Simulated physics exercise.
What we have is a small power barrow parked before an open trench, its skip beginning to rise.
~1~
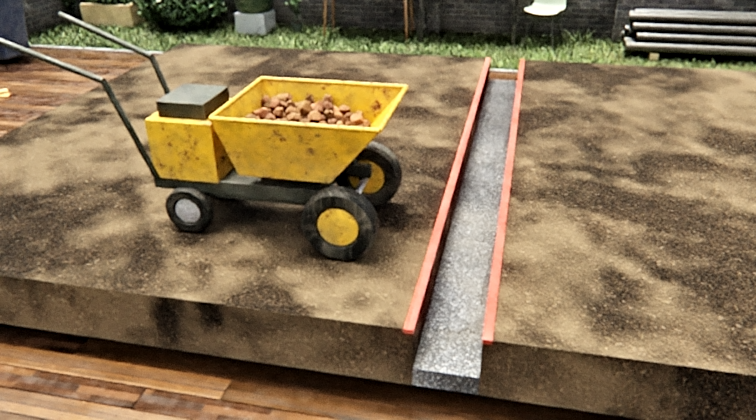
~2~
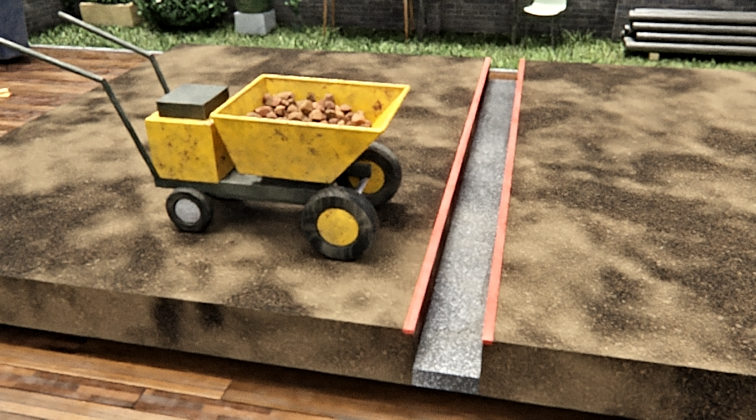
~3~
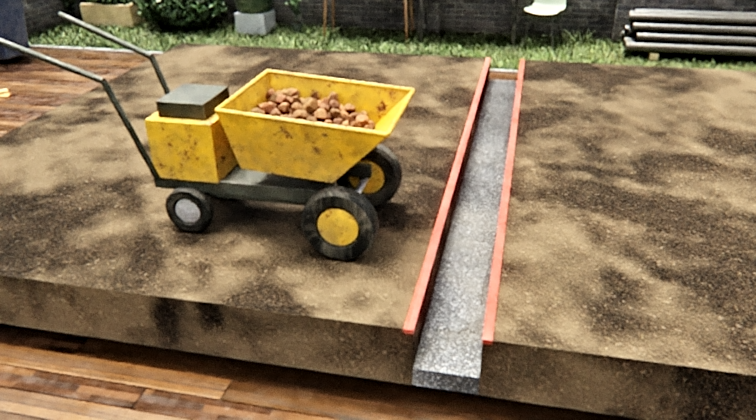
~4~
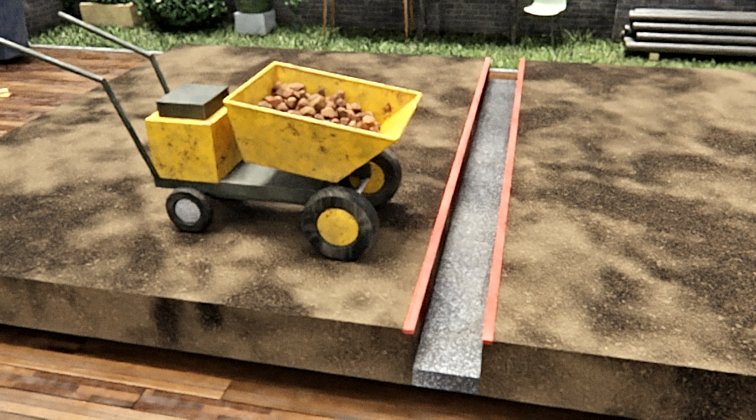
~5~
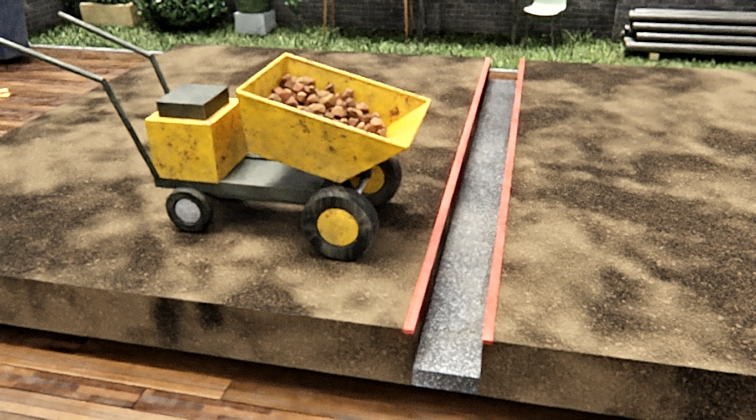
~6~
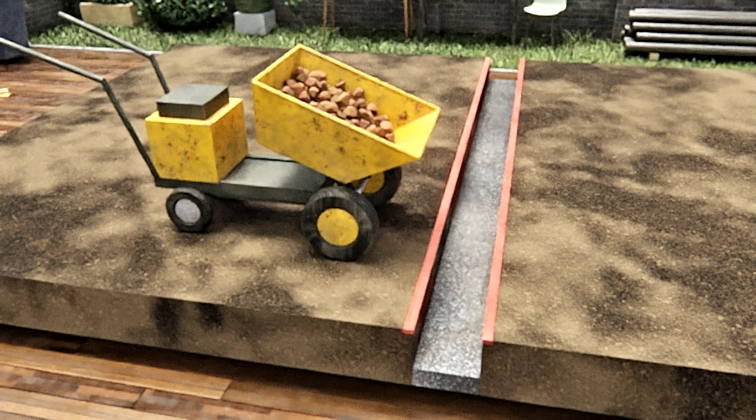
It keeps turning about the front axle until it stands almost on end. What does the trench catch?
It catches over half.
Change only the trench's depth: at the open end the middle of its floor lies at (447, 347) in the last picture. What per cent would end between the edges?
Roughly 40 in a hundred.
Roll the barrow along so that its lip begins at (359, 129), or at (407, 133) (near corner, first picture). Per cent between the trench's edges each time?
The first gives 90 %, the second 20 %.
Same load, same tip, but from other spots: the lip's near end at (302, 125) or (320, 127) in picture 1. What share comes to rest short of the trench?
Near 30 % and 20 %.
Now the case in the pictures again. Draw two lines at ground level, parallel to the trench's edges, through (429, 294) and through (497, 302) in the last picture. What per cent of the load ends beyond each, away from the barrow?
The first gives 100 %, the second 20 %.
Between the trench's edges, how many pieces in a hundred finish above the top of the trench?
Some 5 per cent.
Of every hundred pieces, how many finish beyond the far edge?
It comes to 25 per cent or so.
Just after the last frame, skip tipped steeply; every one in the skip.
A moment on, skip tipped right over; roughly two thirds in the skip; roughly a quarter in or heaped over the trench; about a tenth beyond it; just a few falling.
Further on, skip tipped right over; about a tenth in the skip; roughly two thirds in or heaped over the trench; roughly a quarter beyond it.
When it is over, skip tipped right over; the larger part in or heaped over the trench; roughly a quarter beyond it.
